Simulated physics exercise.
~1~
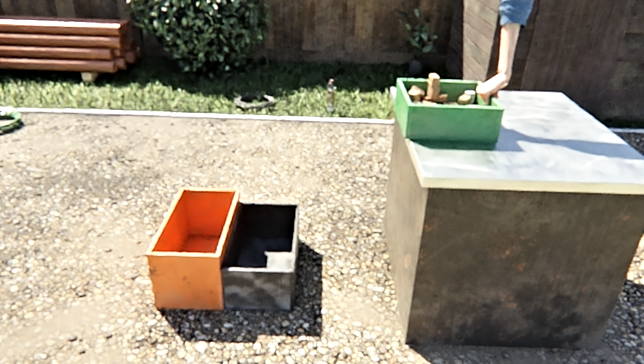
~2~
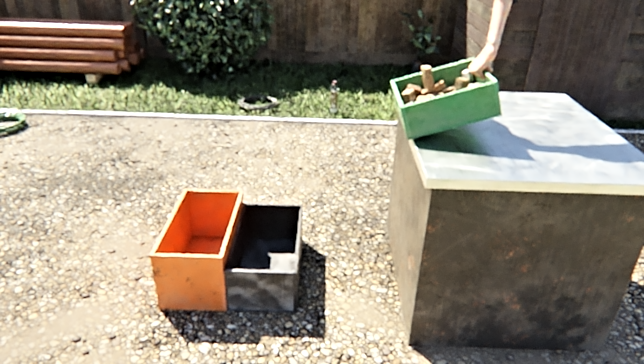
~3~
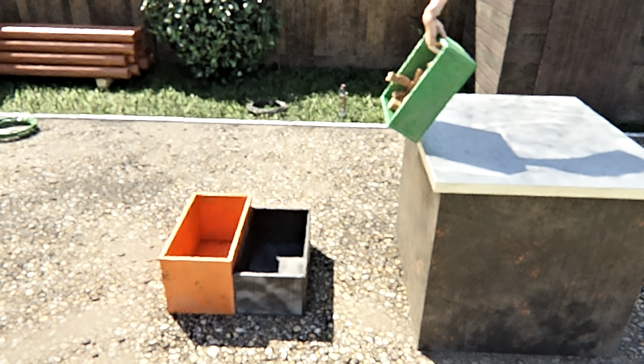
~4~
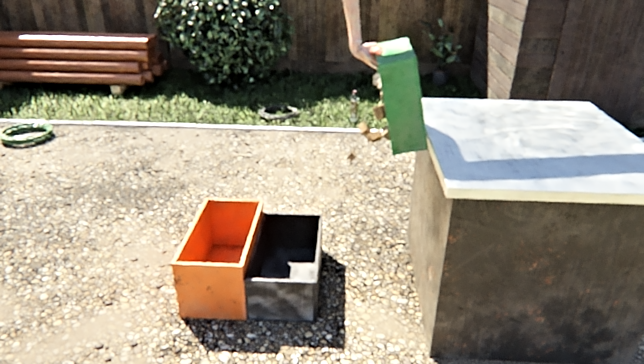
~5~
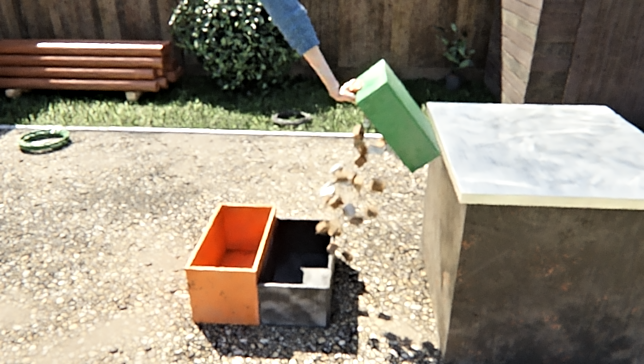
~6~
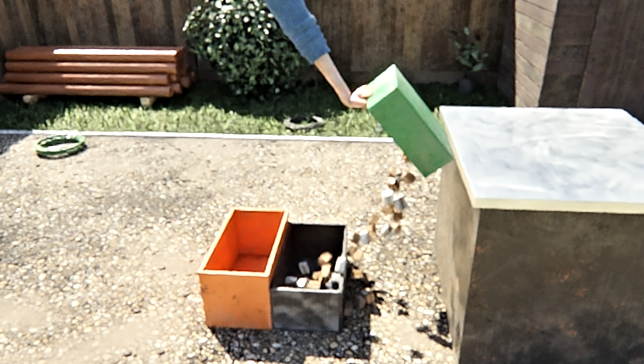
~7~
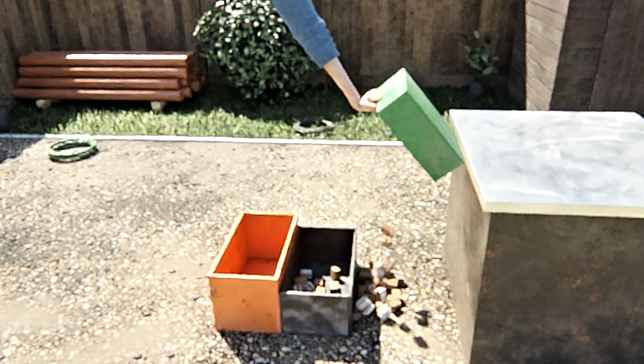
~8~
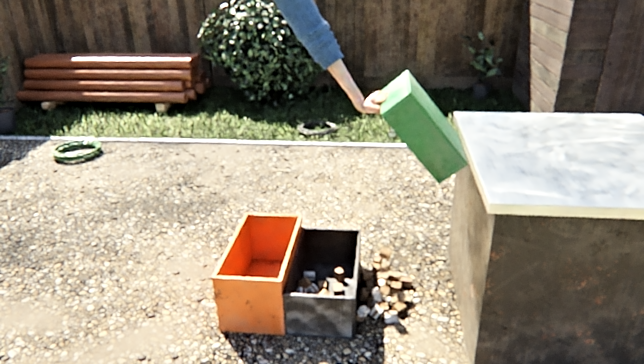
A person's hand and forearm tip a green crate of small brown pieces at the edge of a large block-like bench, seen from slightly above in a sunny gravel yard with a fence, shrub and stacked timber behind. An orange bin and a black tub sit side by side on the ground to the left. The crate tilts leftward until its open top faces down, and the pieces tumble out in a loose stream. Some drop into the black tub, while others land on the gravel to its right. The crate stays tipped, with pieces in the tub, more scattered beside it, and the orange bin empty.
